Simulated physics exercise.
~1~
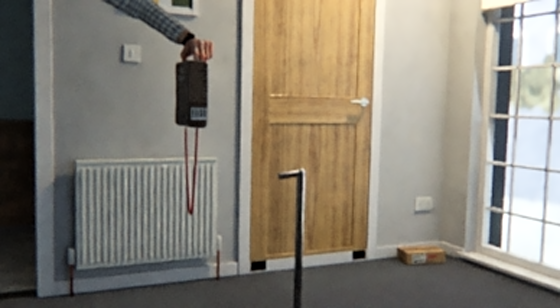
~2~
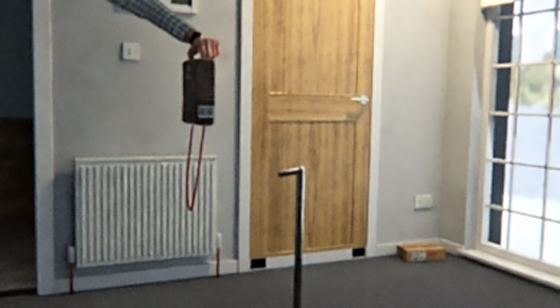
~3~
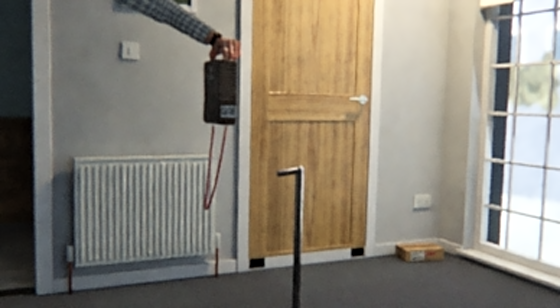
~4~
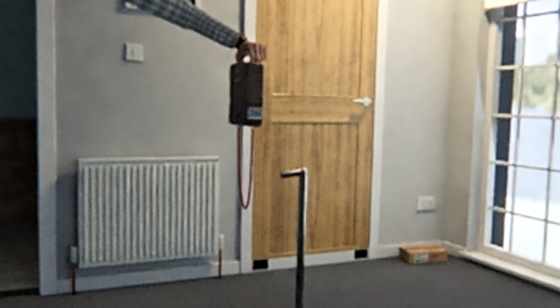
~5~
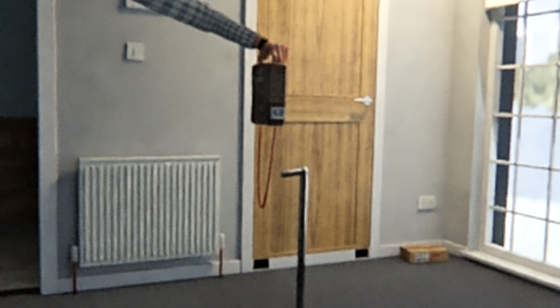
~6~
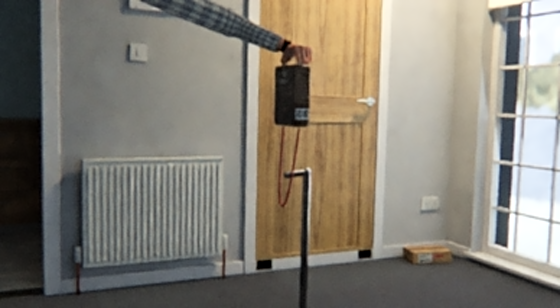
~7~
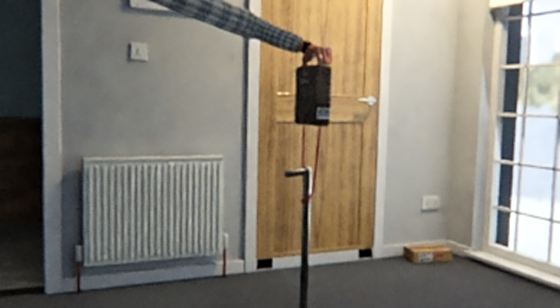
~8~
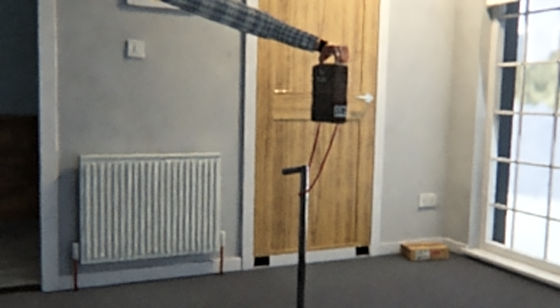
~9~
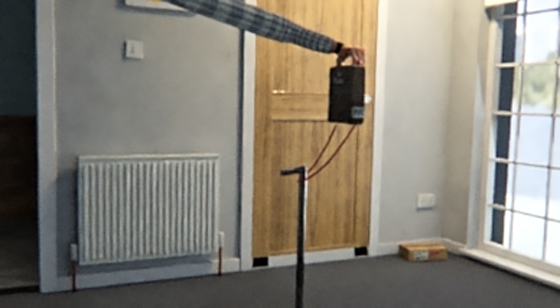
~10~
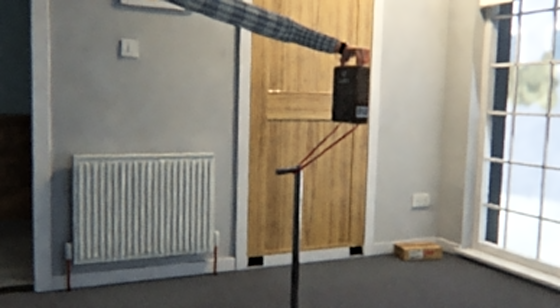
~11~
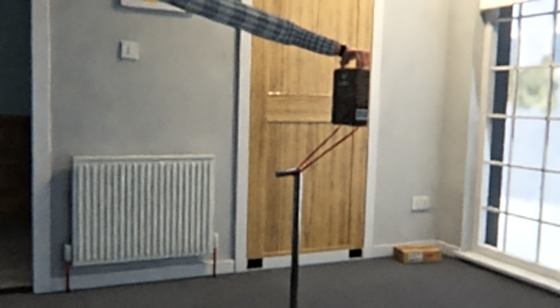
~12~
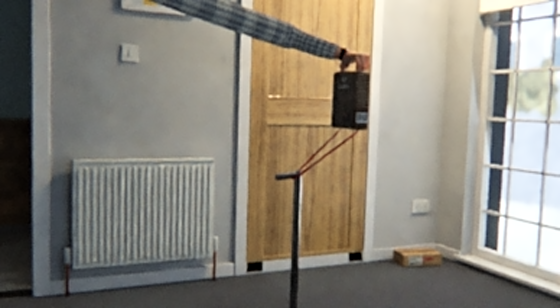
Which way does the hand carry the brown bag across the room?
The hand carries the brown bag to the right, from above the radiator to just past the post.
